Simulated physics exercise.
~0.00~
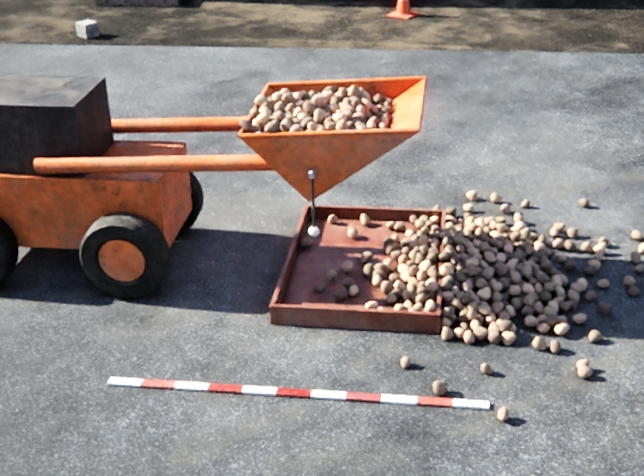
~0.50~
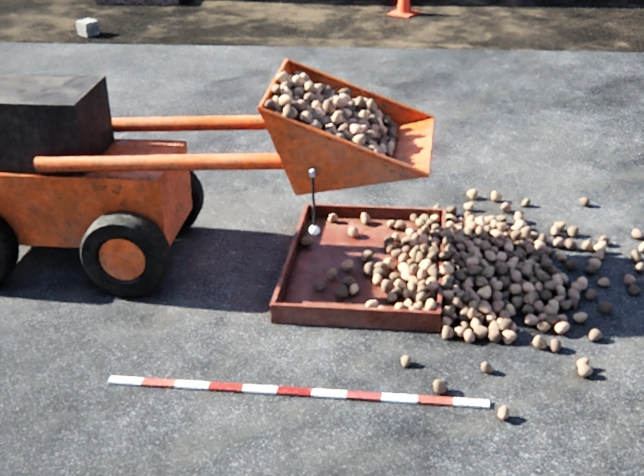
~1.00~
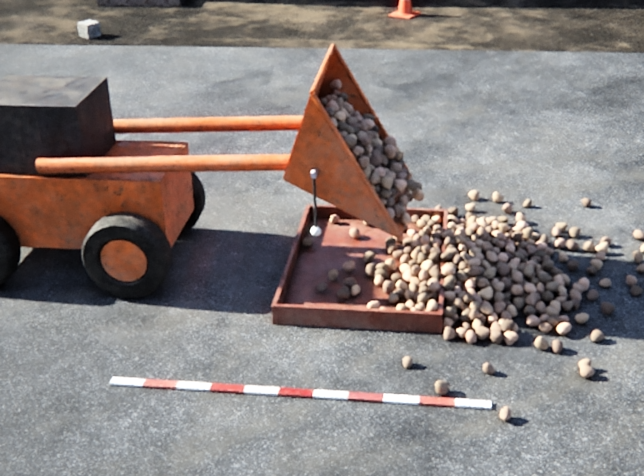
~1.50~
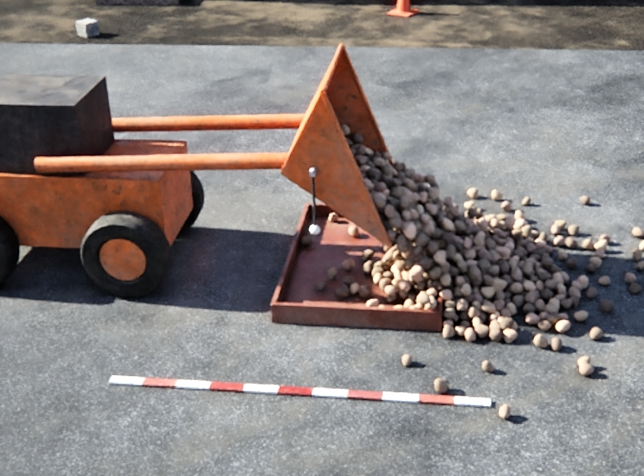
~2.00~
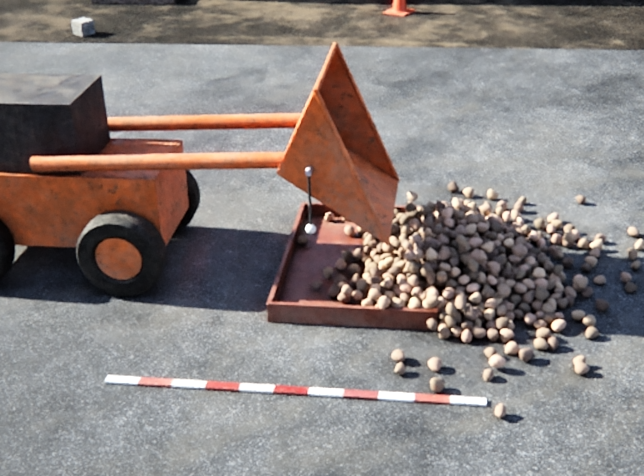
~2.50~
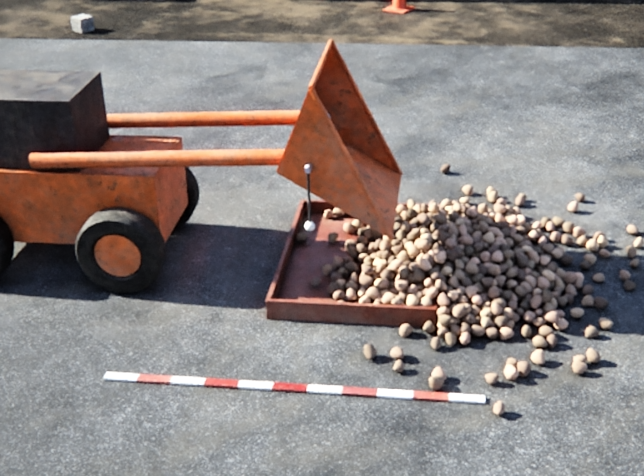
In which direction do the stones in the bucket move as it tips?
The stones move to the right, sliding down out of the bucket onto the pile.
